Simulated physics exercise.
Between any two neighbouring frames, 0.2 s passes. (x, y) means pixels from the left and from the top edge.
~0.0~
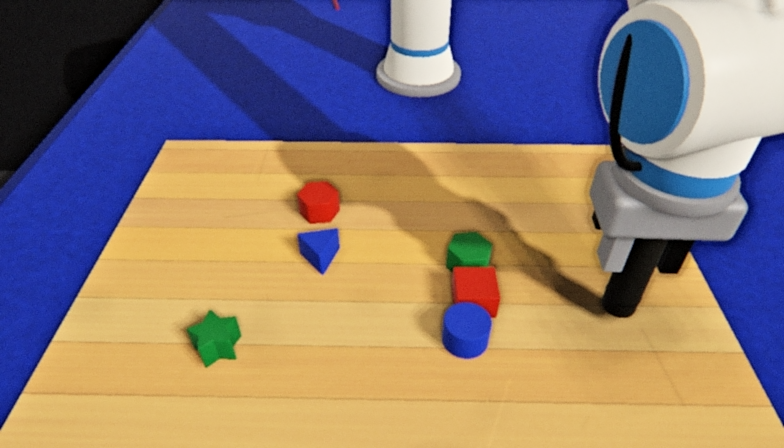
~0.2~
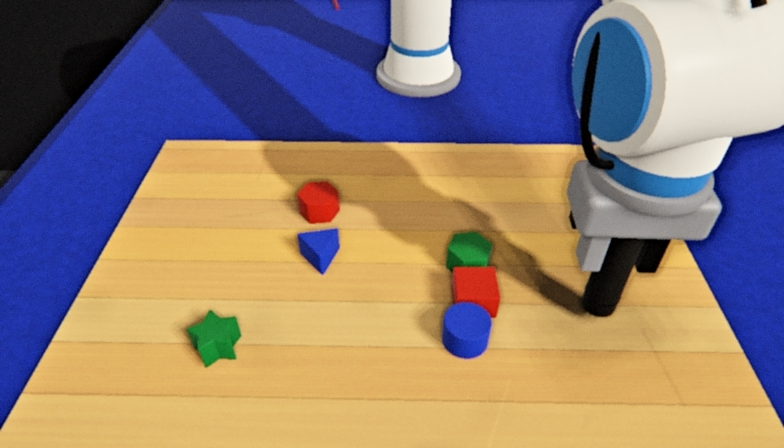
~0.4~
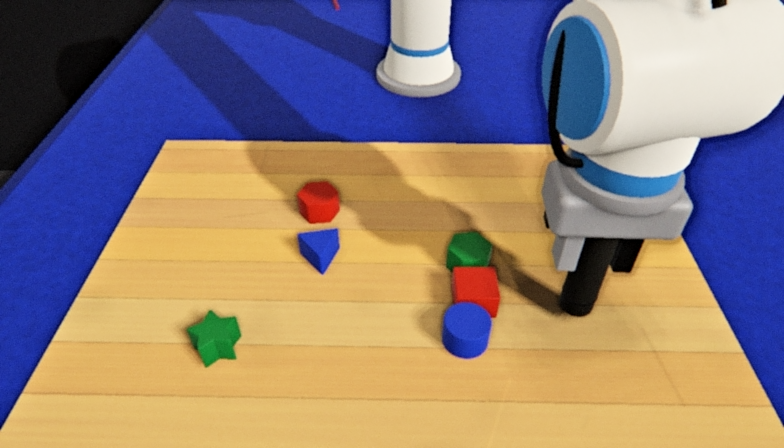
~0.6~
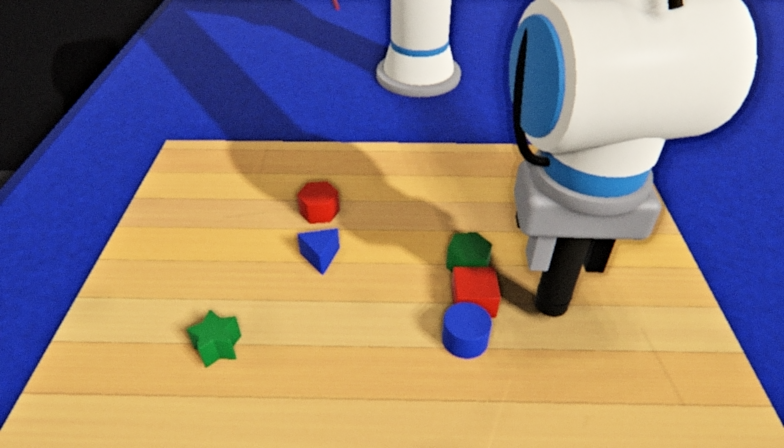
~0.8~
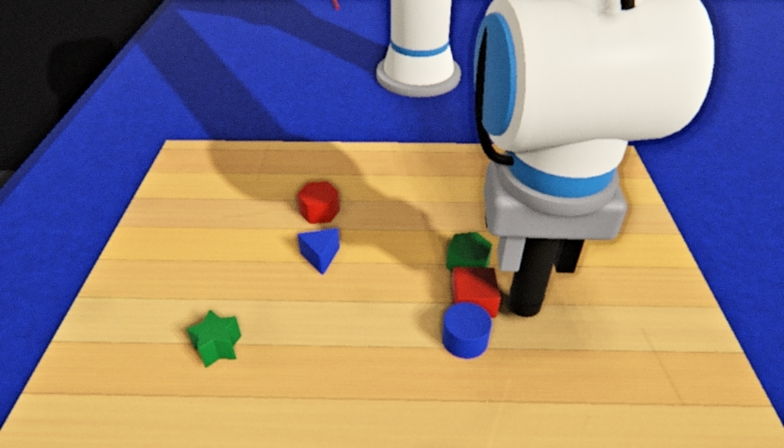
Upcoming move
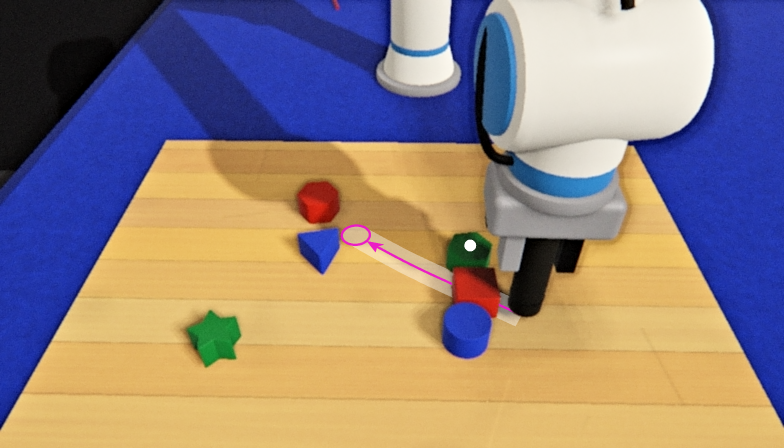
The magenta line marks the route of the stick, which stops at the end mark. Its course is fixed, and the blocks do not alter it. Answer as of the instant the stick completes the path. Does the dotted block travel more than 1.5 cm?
Going by the path, no.
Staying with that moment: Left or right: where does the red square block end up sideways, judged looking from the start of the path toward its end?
Displaced left.
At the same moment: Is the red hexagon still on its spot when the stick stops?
I believe so.
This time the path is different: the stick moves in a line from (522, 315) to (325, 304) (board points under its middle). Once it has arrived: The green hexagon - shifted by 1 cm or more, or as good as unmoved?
It is not moved.
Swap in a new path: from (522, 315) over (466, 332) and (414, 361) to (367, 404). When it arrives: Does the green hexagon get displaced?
The answer is no.
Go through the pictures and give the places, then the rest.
Stick tip (618, 306); block tops, red hexagon (318, 192); blue triangular block (319, 239); green hexagon (470, 246); red square block (477, 282), in the first picture.
Stick (598, 306); blocks unchanged, in the second picture.
Stick (575, 305); blocks unchanged, in the third picture.
Stick (551, 305); blocks unchanged, in the fourth picture.
Stick (524, 306); red hexagon (318, 192); blue triangular block (319, 239); green hexagon (470, 246); red square block (477, 282), in the fifth picture.
Path on the board, from (522, 315) over (460, 287) and (404, 261) to (356, 235); the dot is on the green hexagon.
What follows on the original path. One third of the way, stick (461, 278); green hexagon (468, 243), turned 15° clockwise; red square block (425, 269).
Two thirds of the way, stick (403, 251); green hexagon (465, 239), turned 35° clockwise; red square block (389, 266), turned 50° anticlockwise.
At the end, stick (355, 226); red hexagon in place; blue triangular block in place; green hexagon (465, 239), turned 35° clockwise; red square block (389, 266), turned 50° anticlockwise.
